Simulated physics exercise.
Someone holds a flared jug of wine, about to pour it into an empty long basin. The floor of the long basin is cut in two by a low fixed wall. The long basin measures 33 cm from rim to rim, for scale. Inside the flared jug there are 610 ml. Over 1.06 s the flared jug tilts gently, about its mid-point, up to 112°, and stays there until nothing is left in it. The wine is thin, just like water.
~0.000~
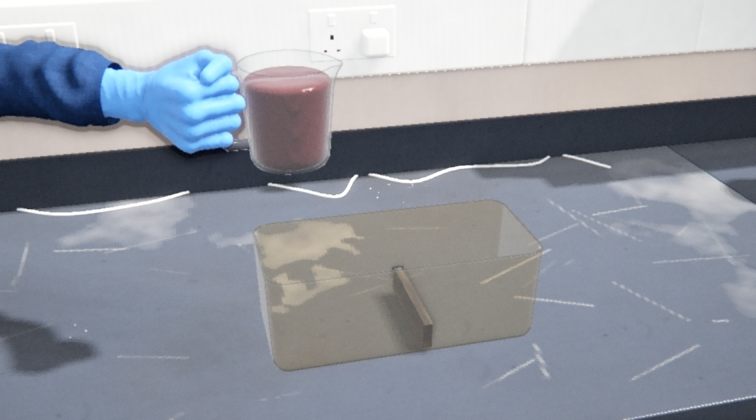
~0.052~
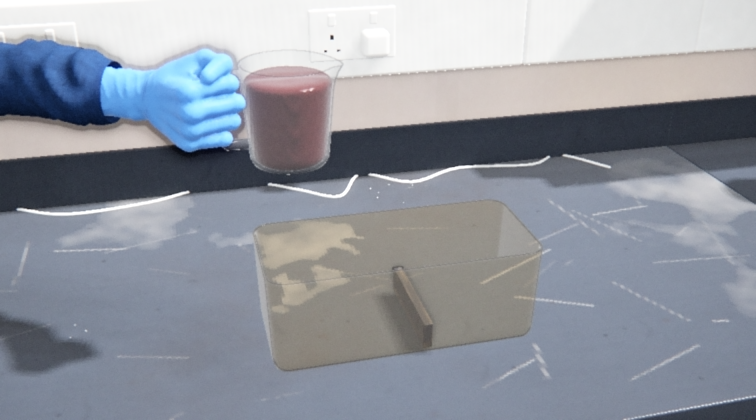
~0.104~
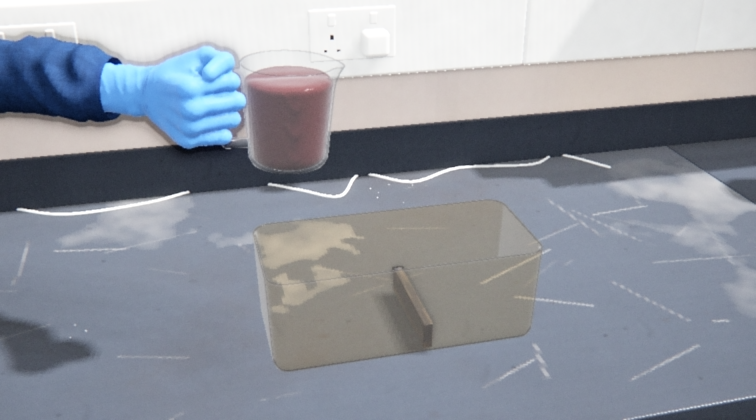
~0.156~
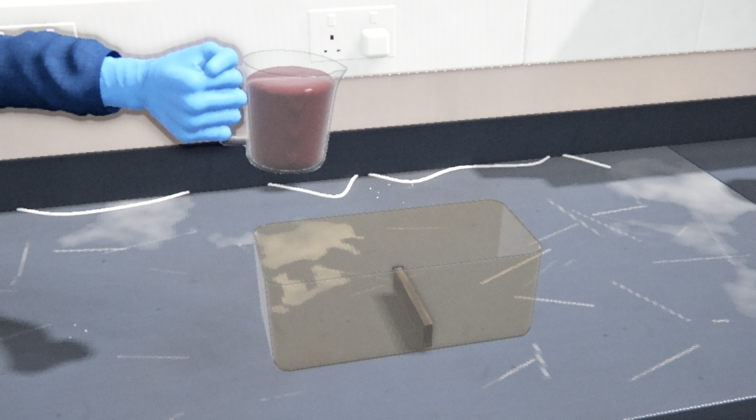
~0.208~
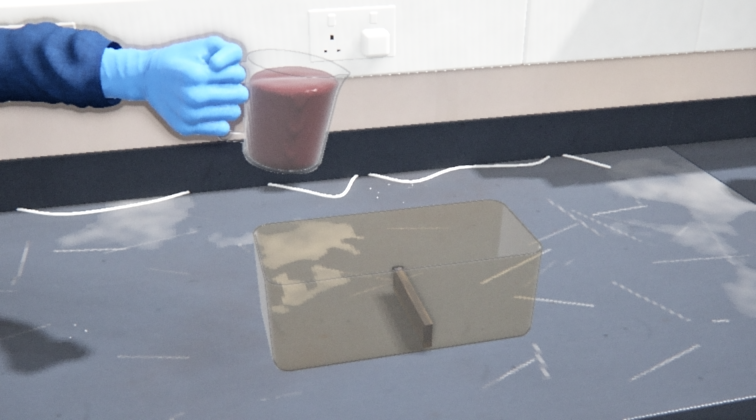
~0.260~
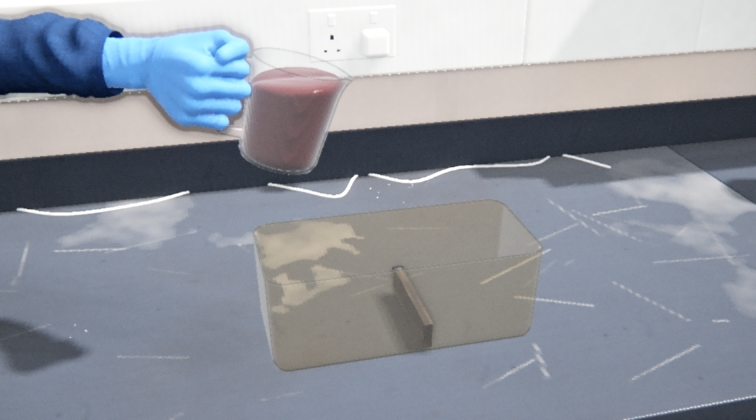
On a dark lab worktop, a blue-gloved hand gently tilting a jug of dark red liquid rightward above a long clear basin.
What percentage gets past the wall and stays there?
About 53 per cent.
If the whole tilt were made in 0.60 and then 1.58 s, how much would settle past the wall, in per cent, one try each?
First 30, then 65 per cent.
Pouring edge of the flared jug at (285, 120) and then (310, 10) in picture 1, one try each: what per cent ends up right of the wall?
Some 10 and 20 per cent, in that order.
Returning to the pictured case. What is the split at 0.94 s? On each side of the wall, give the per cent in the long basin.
20 on the left and 44 on the right, roughly.
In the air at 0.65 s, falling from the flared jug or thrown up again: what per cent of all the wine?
24 %.
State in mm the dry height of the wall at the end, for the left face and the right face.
The left side gives some 24 mm, the right side some 18 mm.
By 0.65 s the tilt is 76° and 70 per cent is still to pour, 2 is left of the wall and 4 right of it.
By 0.94 s the tilt is 108° and 14 per cent is still to pour, 20 is left of the wall and 45 right of it.
By 1.24 s the tilt is 112° and 0 per cent is still to pour, 46 is left of the wall and 52 right of it.
By 1.56 s the tilt is 112° and 0 per cent is still to pour, 46 is left of the wall and 53 right of it.
At rest 46 per cent lies left of the wall, 53 right of it and 1 outside.
